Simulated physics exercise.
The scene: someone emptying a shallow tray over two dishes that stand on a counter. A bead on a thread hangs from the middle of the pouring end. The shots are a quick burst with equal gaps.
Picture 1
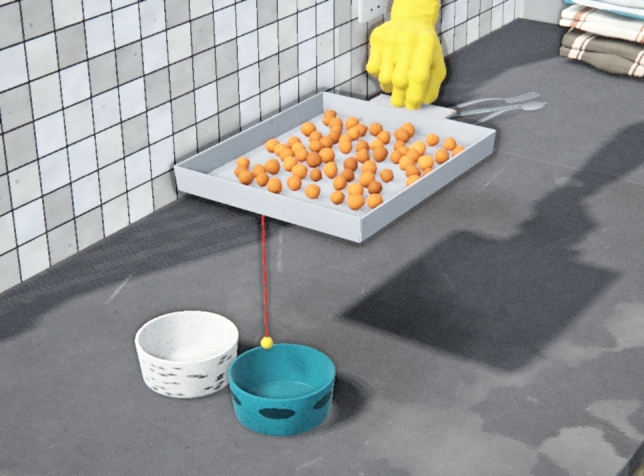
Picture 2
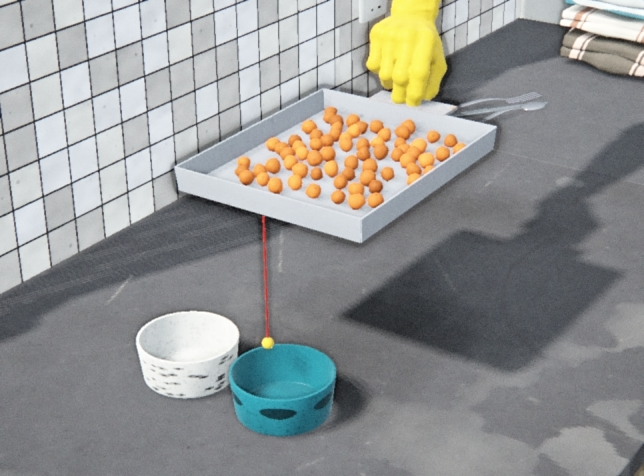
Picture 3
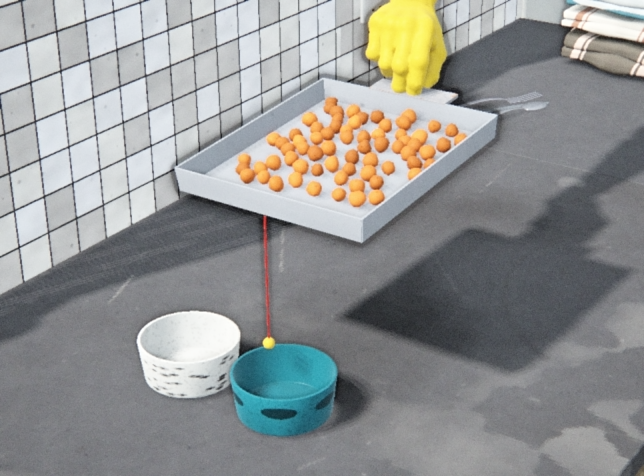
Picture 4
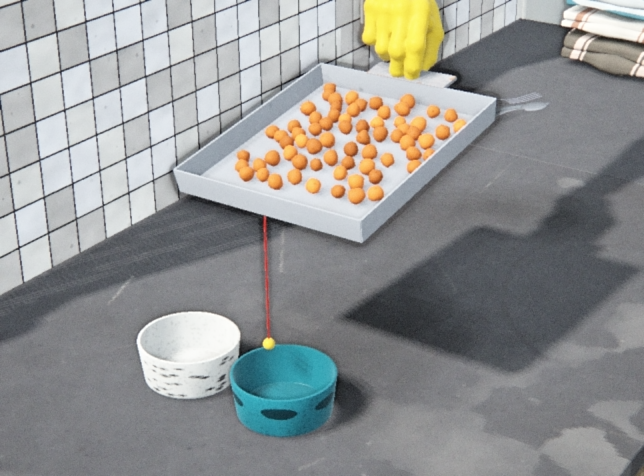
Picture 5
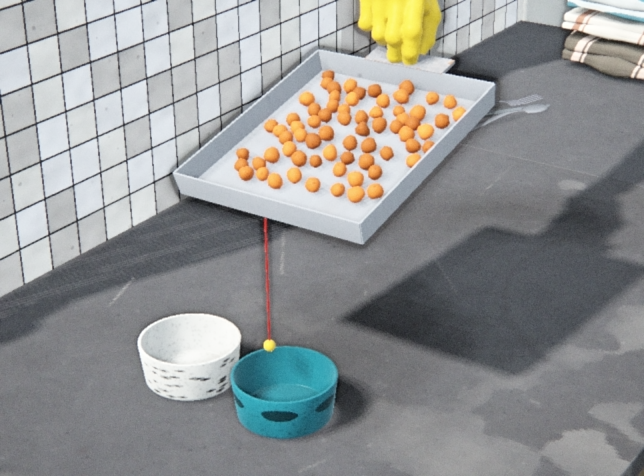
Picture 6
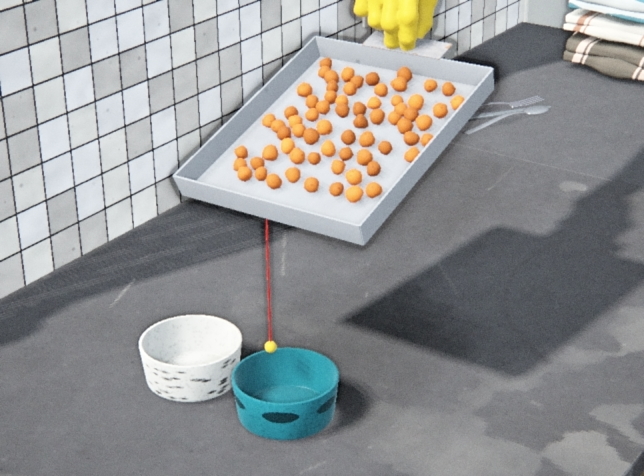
Yellow-gloved hand slowly raising the back of a grey tray of small orange balls, tilting it above white and teal dishes.
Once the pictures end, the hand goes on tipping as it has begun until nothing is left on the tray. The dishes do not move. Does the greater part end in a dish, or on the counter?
The two hold under half of the load.
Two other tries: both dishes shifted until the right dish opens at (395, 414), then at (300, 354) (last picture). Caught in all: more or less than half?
At the first place less than half, at the second less than half.
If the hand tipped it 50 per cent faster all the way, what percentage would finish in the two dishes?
Close to 10 per cent.
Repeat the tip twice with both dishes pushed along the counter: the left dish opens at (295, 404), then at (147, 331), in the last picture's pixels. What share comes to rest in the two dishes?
In turn 20 and 20 in a hundred.
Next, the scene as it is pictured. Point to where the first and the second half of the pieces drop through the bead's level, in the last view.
Around (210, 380) and then (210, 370).
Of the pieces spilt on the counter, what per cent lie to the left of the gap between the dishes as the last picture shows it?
Some 80 per cent.
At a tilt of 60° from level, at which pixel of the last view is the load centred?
At about (266, 178).
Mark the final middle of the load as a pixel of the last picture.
At about (202, 445).
Soon after the last picture, tray tipped steeply; all on the tray.
A little later, tray tipped right over; nearly all on the tray; a small part outside both; a stray few in the air.
Later still, tray tipped past a quarter turn; a small part in the right dish; a small part in the left dish; most outside both; a stray few in the air.
At rest, tray tipped past a quarter turn; a small part in the right dish; a small part in the left dish; most outside both.
